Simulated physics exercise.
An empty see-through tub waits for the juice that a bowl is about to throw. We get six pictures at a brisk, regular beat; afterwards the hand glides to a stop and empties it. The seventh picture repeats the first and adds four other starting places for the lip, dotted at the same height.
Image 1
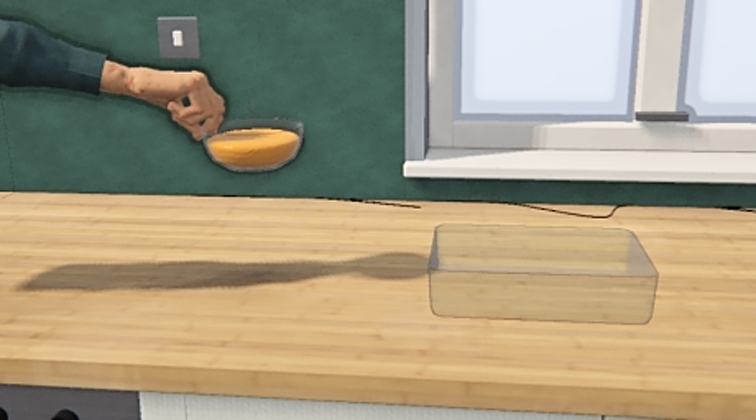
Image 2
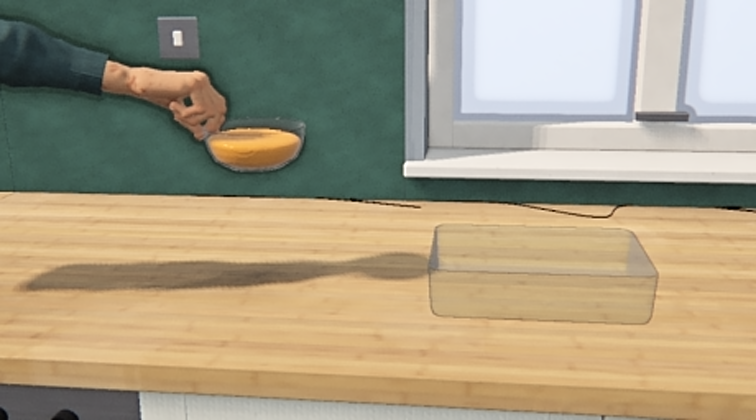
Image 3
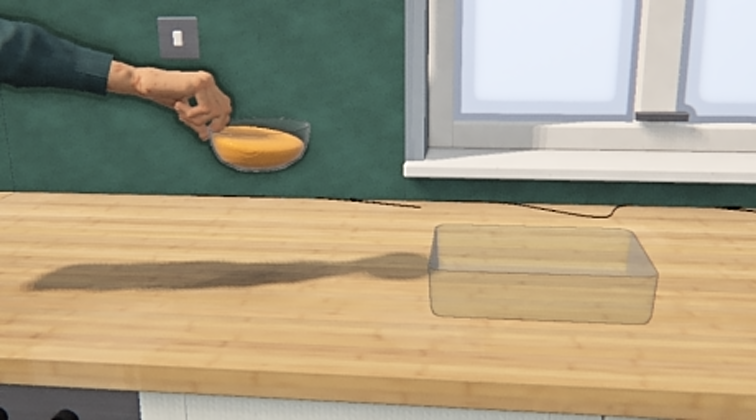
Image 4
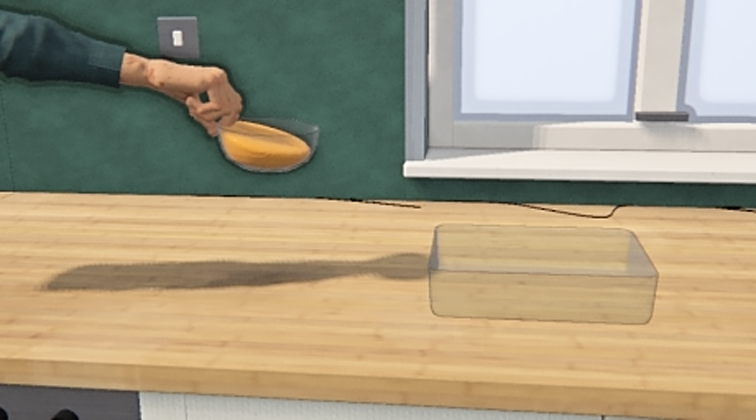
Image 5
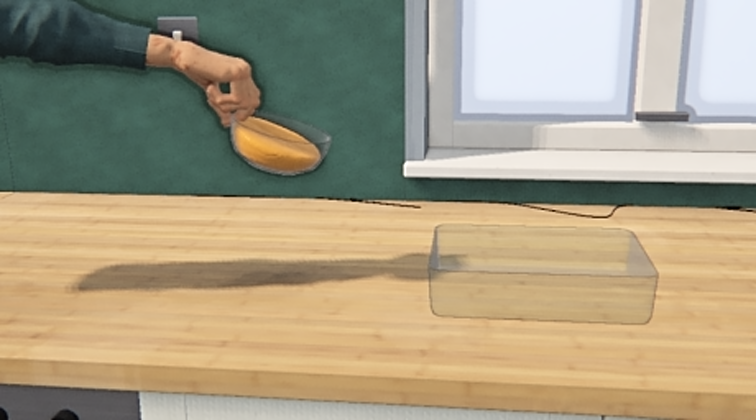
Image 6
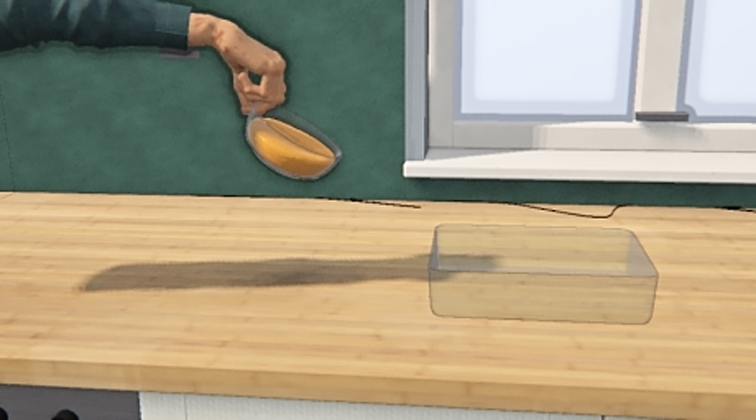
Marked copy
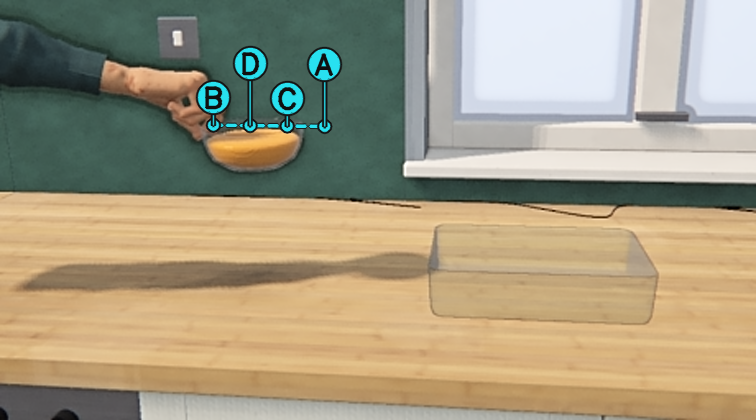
On a wooden kitchen counter sat an empty see-through tub, while a hand at the left held up a glass bowl of orange juice, then moved it slightly right and tilted it toward the tub.
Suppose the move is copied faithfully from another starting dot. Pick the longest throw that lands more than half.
The limit is A.
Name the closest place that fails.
C it is.
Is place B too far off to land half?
Yes, it does.
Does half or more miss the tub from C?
Yes.
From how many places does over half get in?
One of them.
In cyan, A at (324, 126); B at (213, 125); C at (287, 126); D at (250, 125).
Choosing A, about 83 % lands in the tub, 7 % falls short and 10 % goes beside or beyond.
Choosing B, about 0 % lands in the tub, 100 % falls short.
Choosing C, about 5 % lands in the tub, 92 % falls short and 3 % goes beside or beyond.
Choosing D, about 0 % lands in the tub, 100 % falls short.
